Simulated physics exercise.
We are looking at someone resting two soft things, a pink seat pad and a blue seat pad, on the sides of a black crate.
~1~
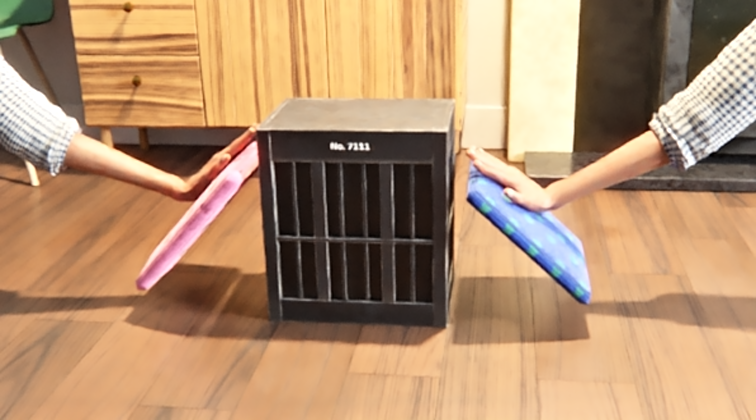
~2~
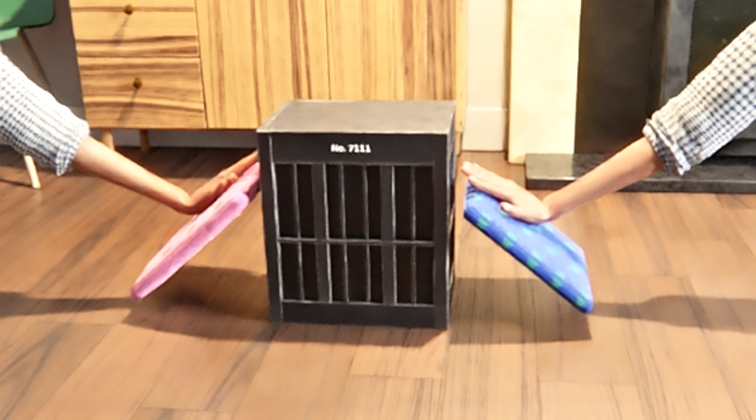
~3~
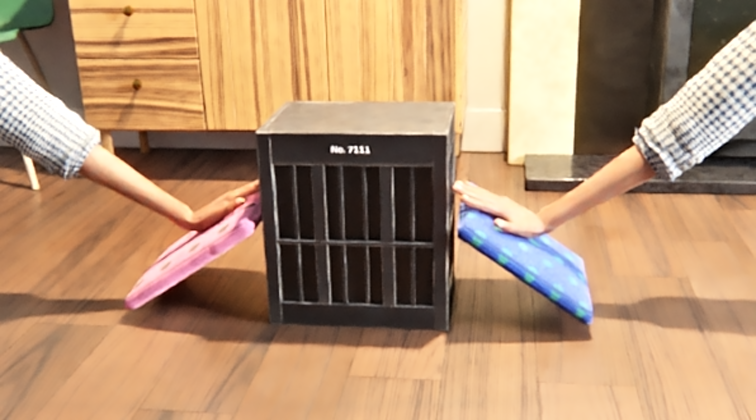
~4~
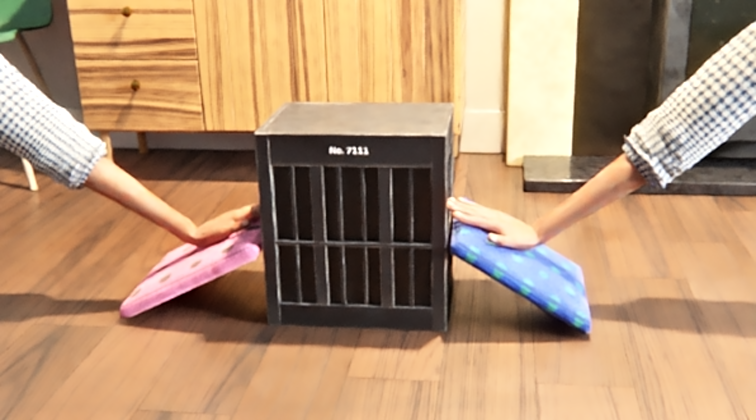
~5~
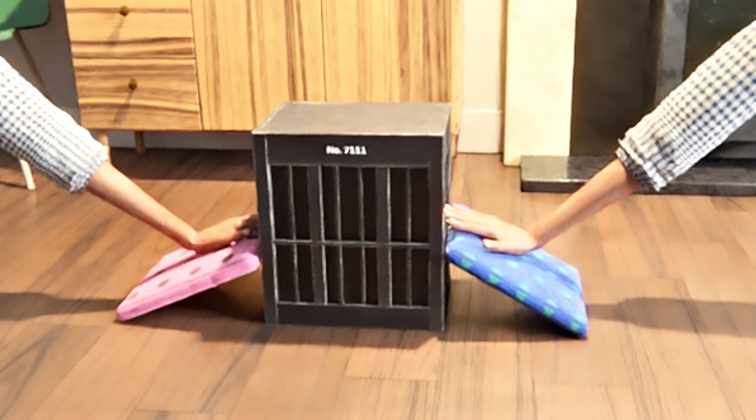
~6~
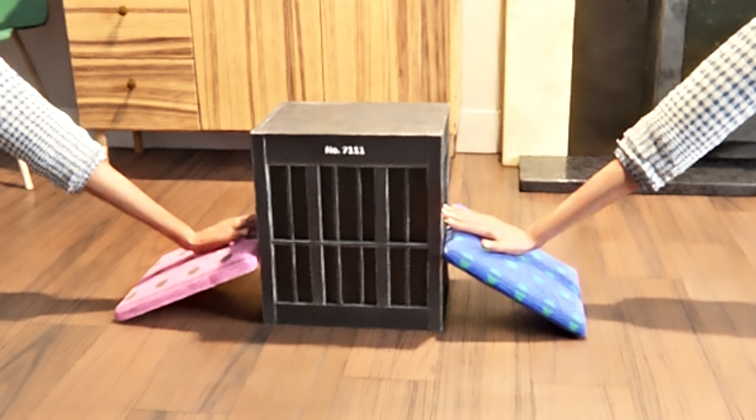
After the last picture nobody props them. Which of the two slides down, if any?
The pink seat pad slips and lies down; the blue seat pad slumps to the floor.
Then, 0.22 s past the final frame, pink seat pad flat on the floor near (202, 277); blue seat pad slipping down near (518, 276).
Then, 0.32 s past the final frame, pink seat pad flat on the floor near (202, 283); blue seat pad flat on the floor near (522, 294).
Then, 0.60 s past the final frame, pink seat pad flat on the floor near (203, 285); blue seat pad flat on the floor near (524, 297).
When it is over, pink seat pad flat on the floor near (203, 285); blue seat pad flat on the floor near (524, 297). The pink seat pad slumps to the floor and the blue seat pad slides down flat.
